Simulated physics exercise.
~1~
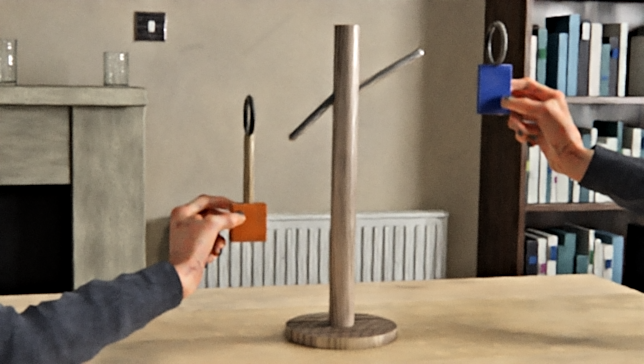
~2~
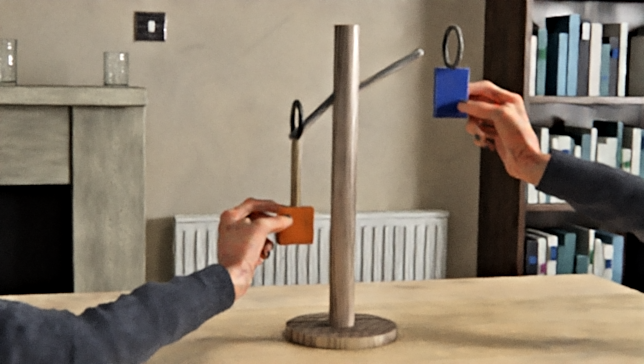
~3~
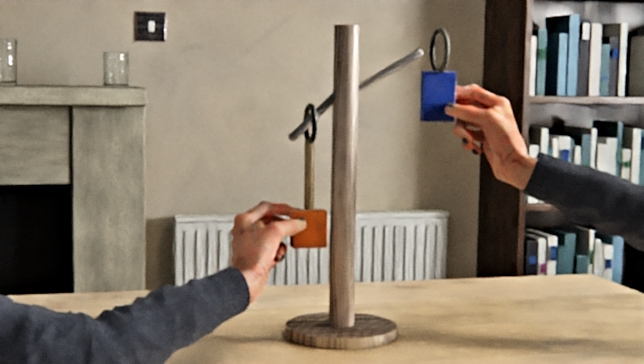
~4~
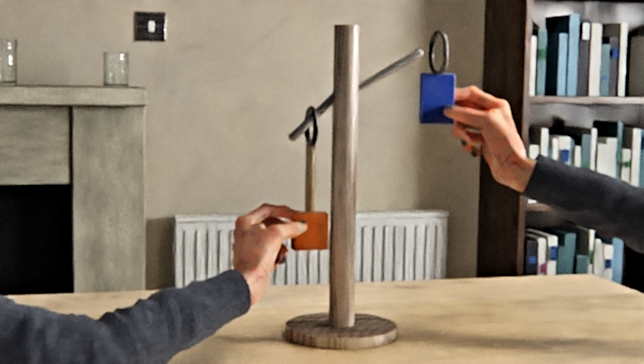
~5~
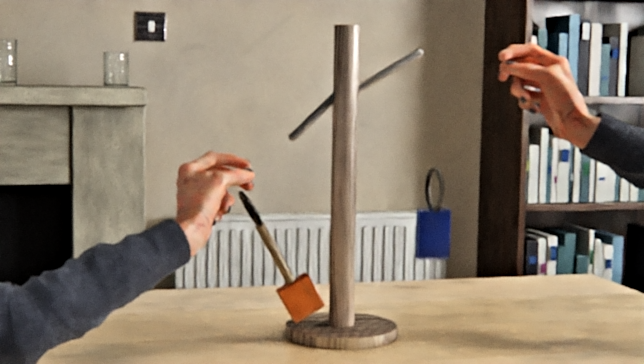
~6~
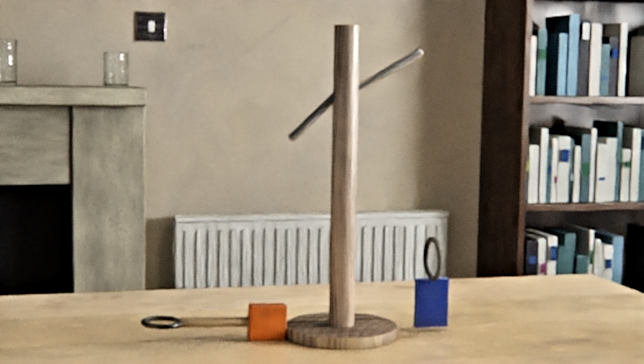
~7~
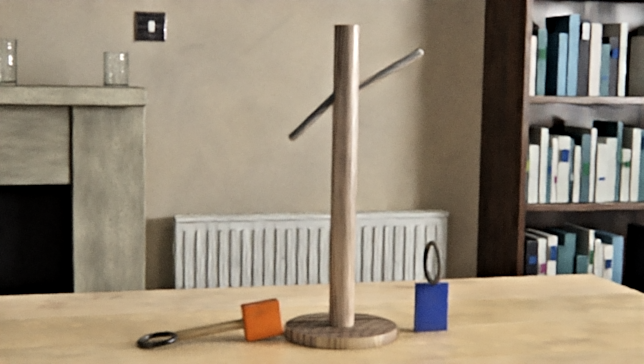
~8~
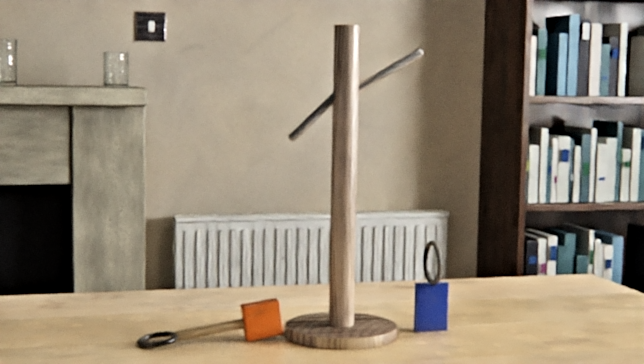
Two hands bringing an orange brush and a blue tag to a wooden peg stand, letting go, and both dropping onto the table.
